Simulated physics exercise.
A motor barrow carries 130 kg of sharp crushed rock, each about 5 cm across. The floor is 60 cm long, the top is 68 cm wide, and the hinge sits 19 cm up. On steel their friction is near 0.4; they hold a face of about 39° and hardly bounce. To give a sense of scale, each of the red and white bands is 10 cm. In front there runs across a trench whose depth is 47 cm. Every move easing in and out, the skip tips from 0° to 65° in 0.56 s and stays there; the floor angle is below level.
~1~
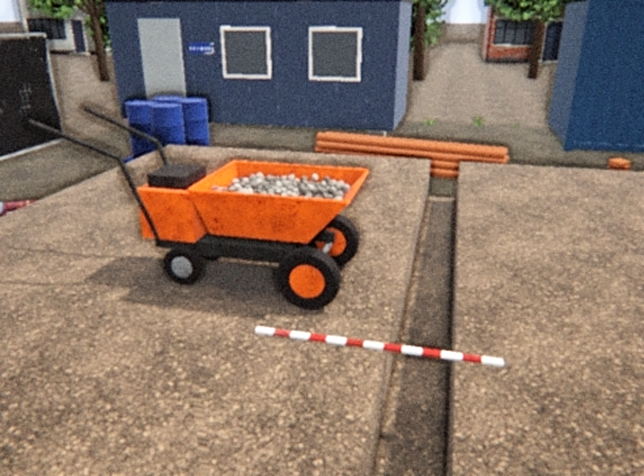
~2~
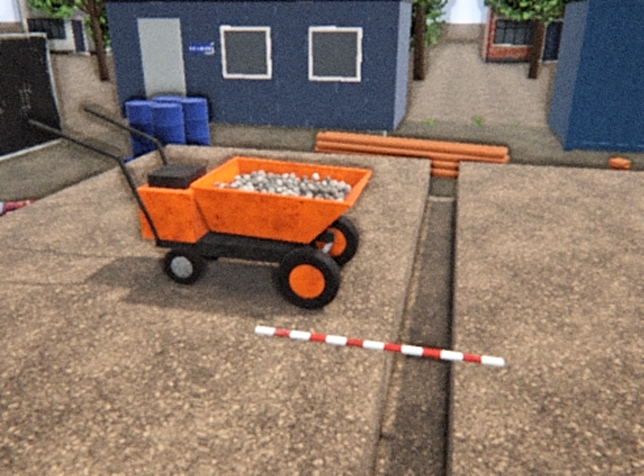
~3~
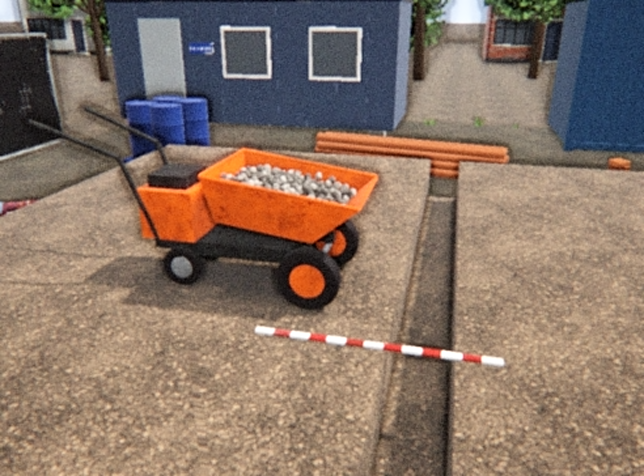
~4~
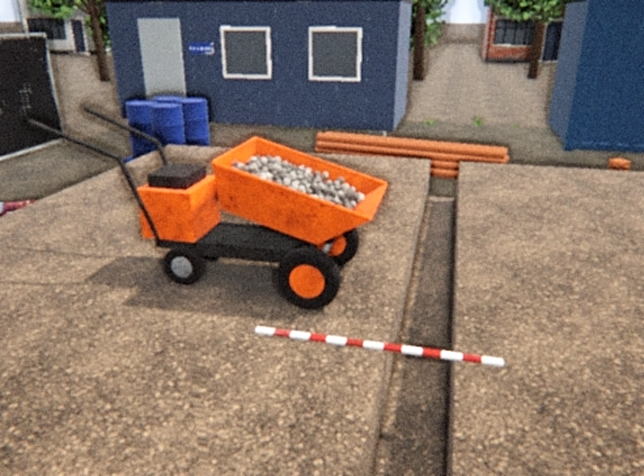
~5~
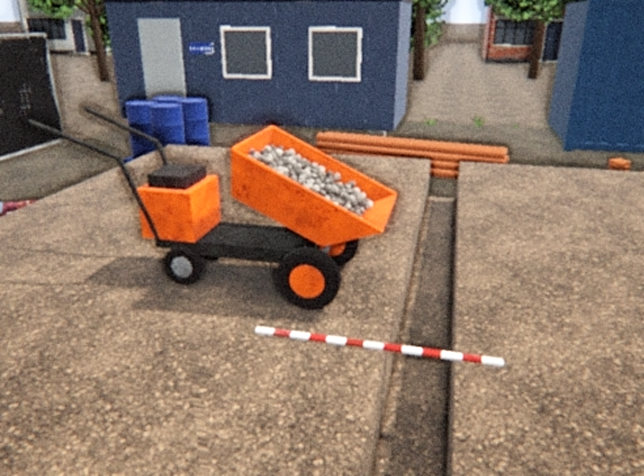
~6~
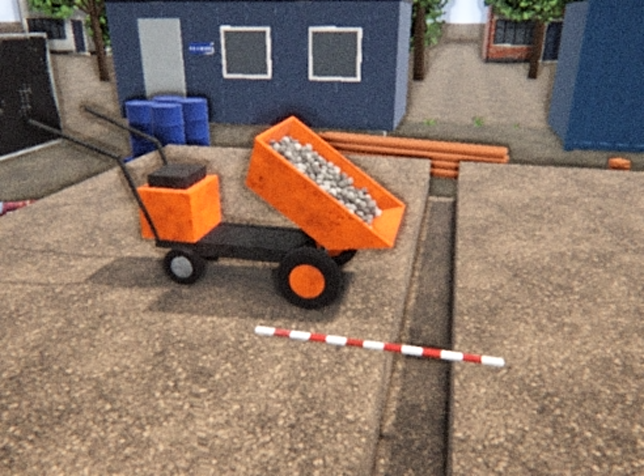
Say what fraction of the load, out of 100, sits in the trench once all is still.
About 67 out of 100.
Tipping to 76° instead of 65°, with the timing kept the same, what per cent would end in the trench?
Near 75 per cent then.
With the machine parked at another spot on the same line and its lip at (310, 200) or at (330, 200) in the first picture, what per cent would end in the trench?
First some 70, then 80 per cent.
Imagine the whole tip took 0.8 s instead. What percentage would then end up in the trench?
I'd put it at roughly 75 per cent.
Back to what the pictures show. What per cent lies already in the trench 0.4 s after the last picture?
Some 10 per cent of the load by that point.
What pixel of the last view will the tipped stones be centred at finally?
At about pixel (435, 349) in the last view.
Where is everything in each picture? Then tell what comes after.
The first frame shows lip at (347, 203), floor tilted 0°, highest stones at (276, 182).
In the second frame, the skip is at 2°, its lip at (350, 205); the top of the load is at (270, 181).
In the third frame, the skip is at 8°, its lip at (359, 210); the top of the load is at (258, 172).
The fourth frame shows lip at (370, 219), floor tilted 16°, highest stones at (262, 162).
The fifth frame shows lip at (382, 232), floor tilted 26°, highest stones at (274, 152).
In the sixth frame, the skip is at 36°, its lip at (391, 246); the top of the load is at (288, 144).
Then, 0.1 s after the last picture the floor is at 55°, 100 % in the skip; the foremost stones are at (387, 246).
Then, 0.4 s after the last picture the floor is at 65°, 89 % in the skip, 11 % in the trench; the foremost stones are at (449, 310).
Then, 0.7 s after the last picture the floor is at 65°, 30 % in the skip, 47 % in the trench, 22 % past the trench; the foremost stones are at (559, 313).
Then, 2.7 s after the last picture the floor is at 65°, 11 % in the skip, 67 % in the trench, 22 % past the trench; the foremost stones are past the picture's edge.
